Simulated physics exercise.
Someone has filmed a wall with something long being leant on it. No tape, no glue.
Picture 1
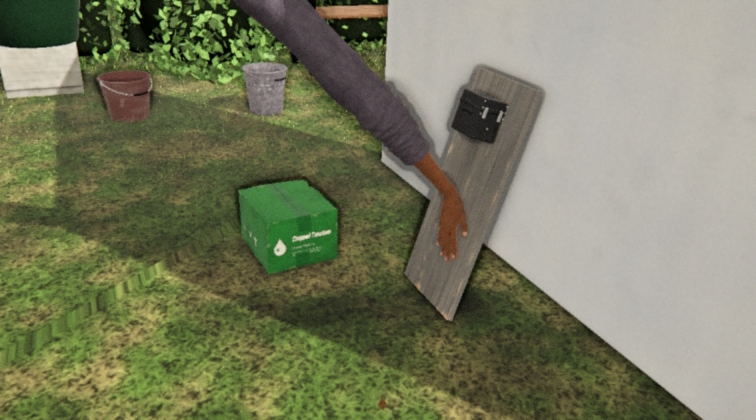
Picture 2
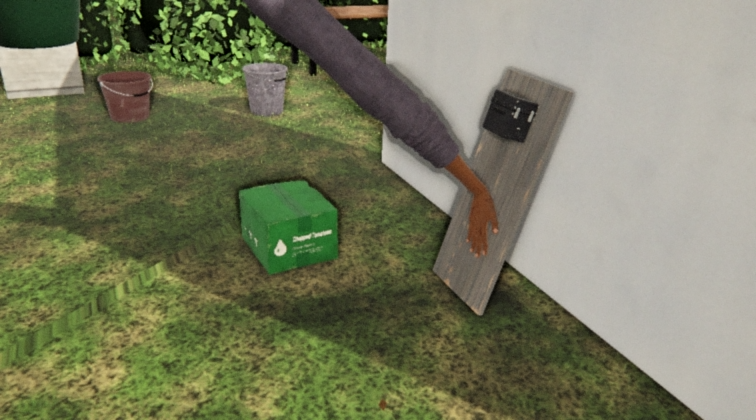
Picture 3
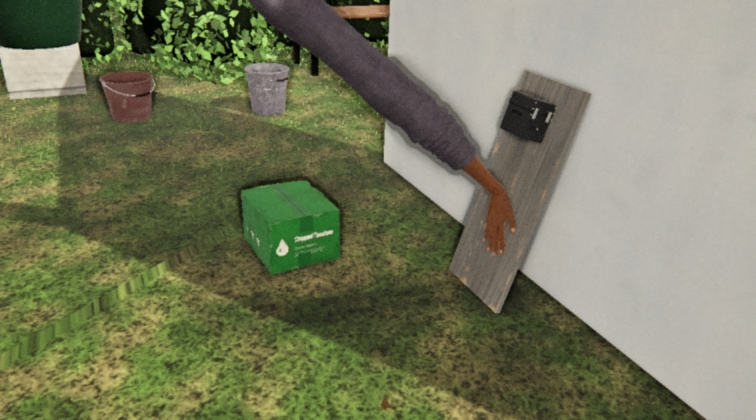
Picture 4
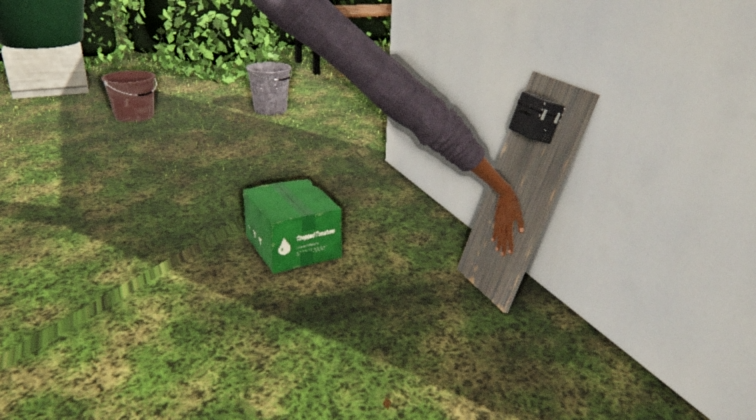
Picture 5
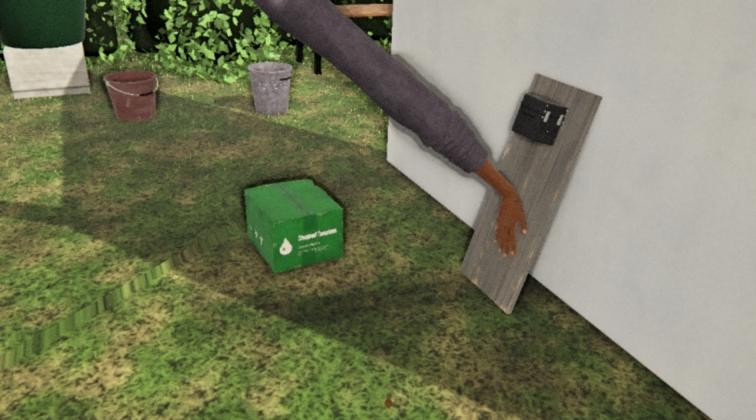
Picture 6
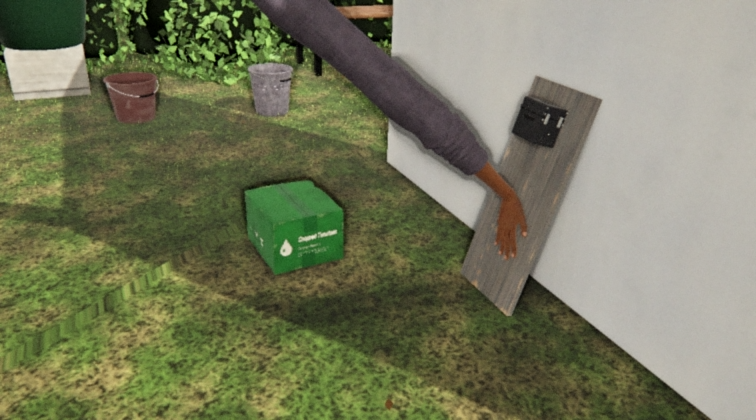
Grey board with a black box attached moving slightly right and coming to lean on a pale wall, a hand holding it.
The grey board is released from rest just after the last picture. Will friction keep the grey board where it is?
Here the board holds.
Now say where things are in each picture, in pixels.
In the first frame, not yet at the wall; grey board (465, 194); green box (287, 224).
In the second frame, not yet at the wall; grey board (495, 192); green box (288, 224).
In the third frame, not yet at the wall; grey board (512, 192); green box (290, 224).
In the fourth frame, not yet at the wall; grey board (520, 192); green box (292, 223).
In the fifth frame, leant on the wall, still held; grey board (523, 194); green box (293, 223).
In the sixth frame, leant on the wall, still held; grey board (523, 196); green box (293, 224).
Then, 0.20 s past the last view, nothing moves.
Then, 0.50 s past the last view, grey board resting near (523, 196).
Finally, both still in place. Final places as the last picture's camera would see them, grey board near (523, 196). The board remains leaning.
